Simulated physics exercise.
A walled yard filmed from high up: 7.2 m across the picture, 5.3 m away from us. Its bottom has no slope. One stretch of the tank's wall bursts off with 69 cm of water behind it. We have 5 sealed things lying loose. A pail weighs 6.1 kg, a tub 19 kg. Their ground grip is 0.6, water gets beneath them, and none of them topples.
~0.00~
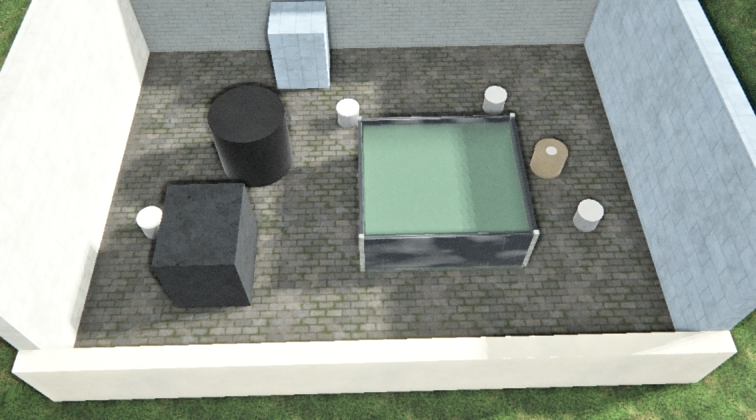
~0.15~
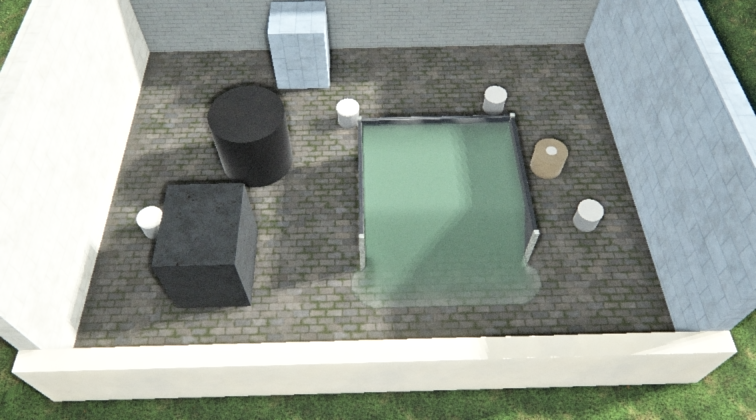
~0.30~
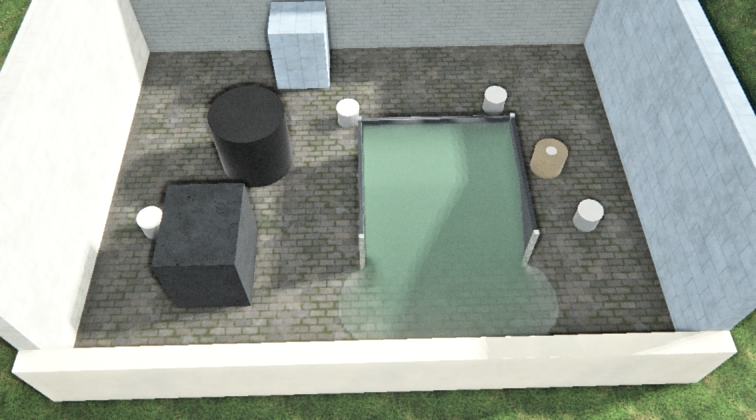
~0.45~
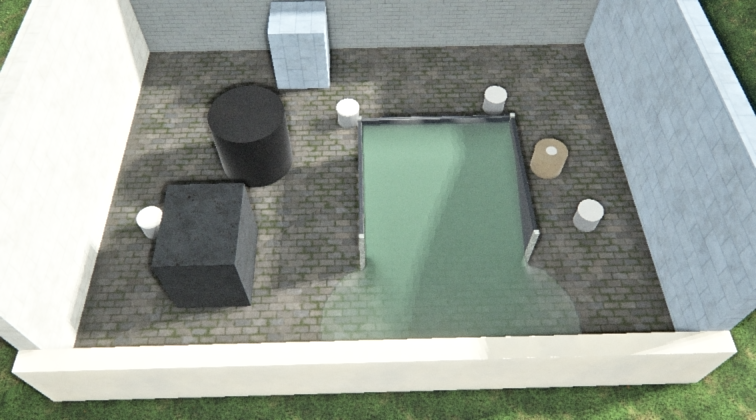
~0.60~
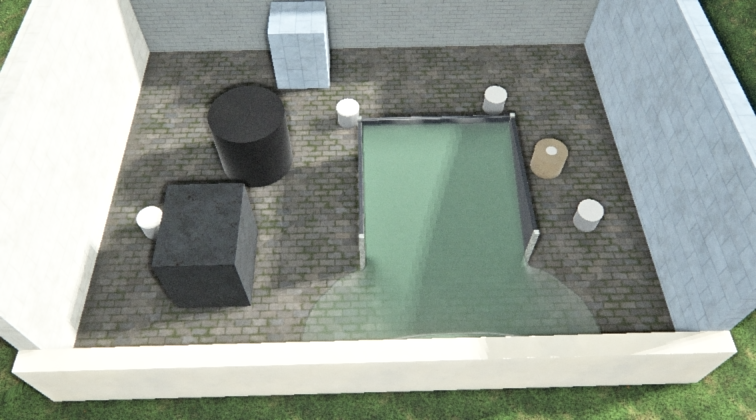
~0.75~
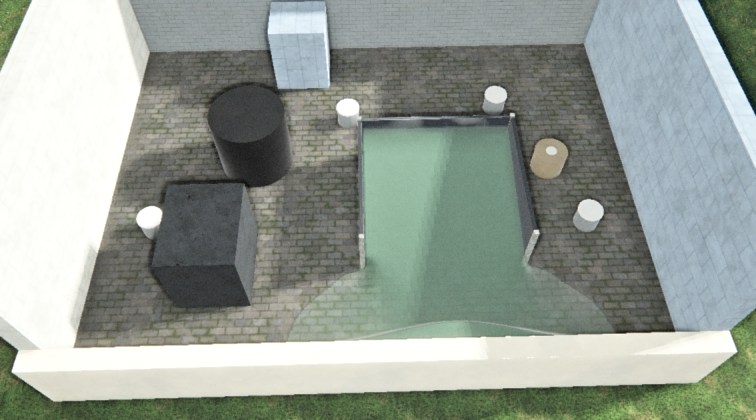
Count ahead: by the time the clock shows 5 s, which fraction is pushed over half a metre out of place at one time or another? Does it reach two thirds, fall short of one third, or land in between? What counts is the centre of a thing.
Somewhere around half, from a third to just below two thirds.
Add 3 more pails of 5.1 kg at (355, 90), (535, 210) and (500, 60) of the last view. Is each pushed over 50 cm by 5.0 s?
Respectively: Doesn't reach it; doesn't reach it; tops it.
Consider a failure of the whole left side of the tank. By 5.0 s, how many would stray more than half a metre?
Result: 1 of them.
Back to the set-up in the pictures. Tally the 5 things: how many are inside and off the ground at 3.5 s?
0.
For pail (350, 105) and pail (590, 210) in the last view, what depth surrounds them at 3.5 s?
4 and 5 cm.
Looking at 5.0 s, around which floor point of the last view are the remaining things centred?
They're centred close to (423, 133).
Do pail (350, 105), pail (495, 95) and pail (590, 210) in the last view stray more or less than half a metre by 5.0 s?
Well, in that order it's not reaching it, not reaching it, topping it.
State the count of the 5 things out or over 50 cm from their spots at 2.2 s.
Result: 0.
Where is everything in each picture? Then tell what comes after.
In the first frame, a pail at (496, 94), on the bottom; a tub at (551, 151), on the bottom; water covers 3.7 m2; 0 of 5 have shifted.
In the second frame, a pail at (496, 94), on the bottom; a tub at (551, 151) rests on the ground; water covers 4.8 m2; 0 of 5 have shifted.
In the third frame, a pail at (496, 94) rests on the ground; a tub at (551, 151), on the bottom; 6.3 m2 under water; 0 of 5 have shifted.
In the fourth frame, a pail at (496, 94) rests on the ground; a tub at (551, 151) rests on the ground; 7.1 m2 under water; 0 of 5 have shifted.
In the fifth frame, a pail at (496, 94), on the bottom; a tub at (551, 151), on the bottom; 7.5 m2 under water; 0 of 5 have shifted.
In the sixth frame, a pail at (496, 94), on the bottom; a tub at (551, 151), on the bottom; water covers 7.8 m2; 0 of 5 have shifted.
After 1.1 s 0 of 5 are over 50 cm from their spots; 0 afloat.
After 2.2 s 0 of 5 are over 50 cm from their spots; 0 afloat.
After 3.5 s 1 of 5 are over 50 cm from their spots; 0 afloat.
After 5.0 s 2 of 5 are over 50 cm from their spots, and 2 have been at some point; 1 afloat.
